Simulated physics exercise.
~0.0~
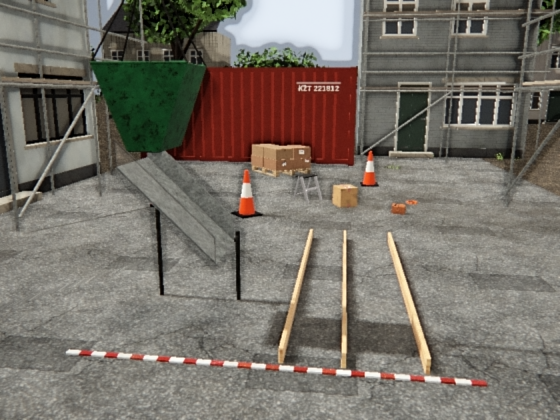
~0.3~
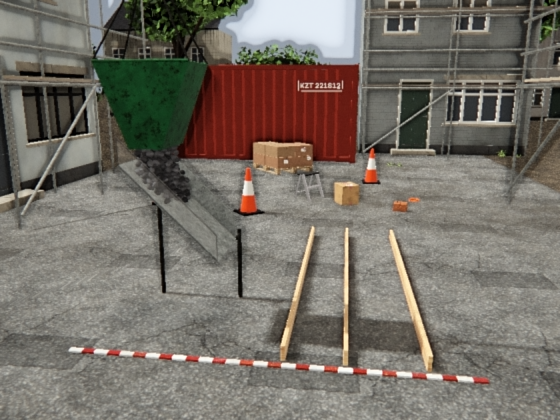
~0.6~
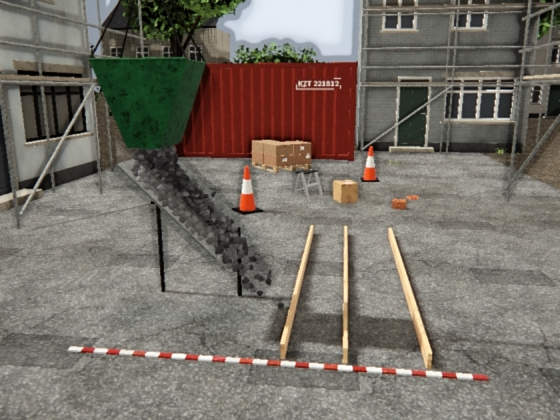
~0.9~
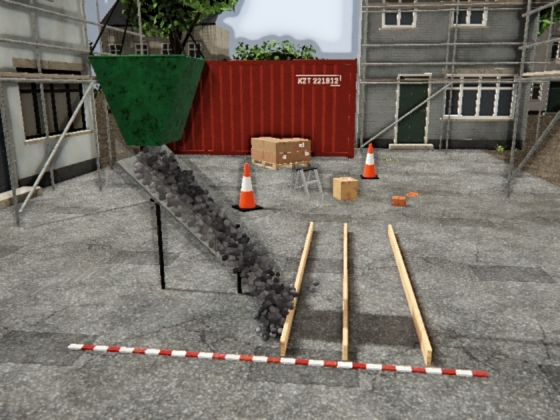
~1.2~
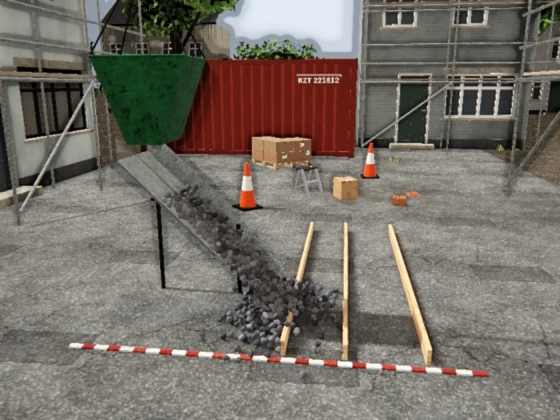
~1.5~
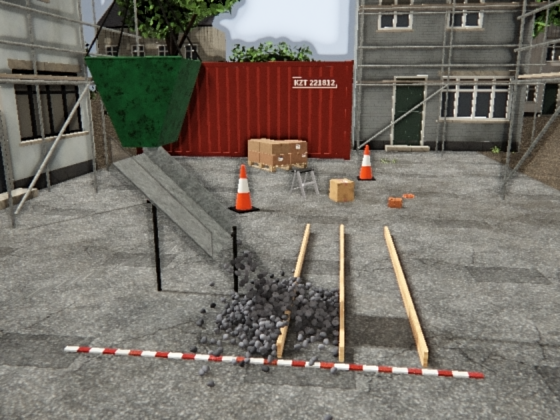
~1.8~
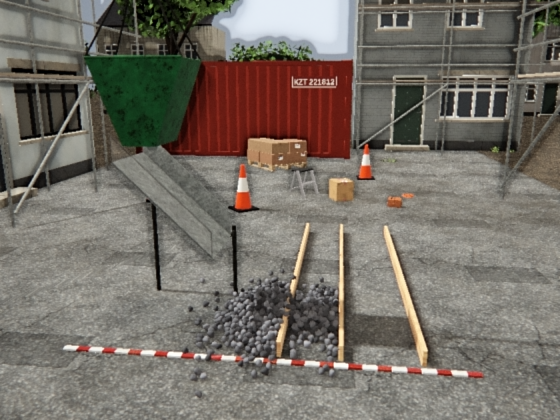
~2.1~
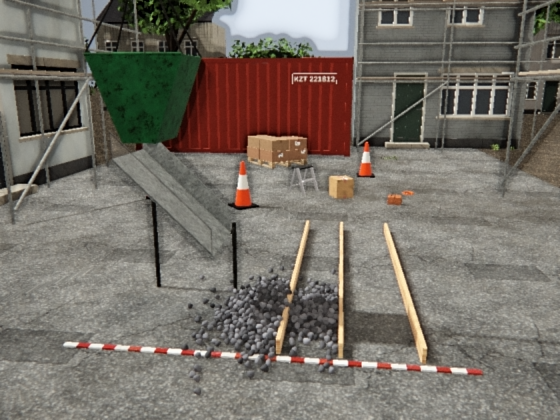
A green skip hangs at the upper left above a sloping grey steel chute on thin black legs, seen from slightly above by a gently swaying camera in a paved yard. Behind stand a red container, stacked boxes, two orange cones and scaffolded houses, while three wooden planks and a red-and-white staff lie in front. Dark grey stones drop from the skip and slide down the chute to the right. They spill off its lower end, pile up around the leftmost plank, and the chute empties. The heap settles mostly left of that plank, with a smaller share in the left bay and the right bay empty.
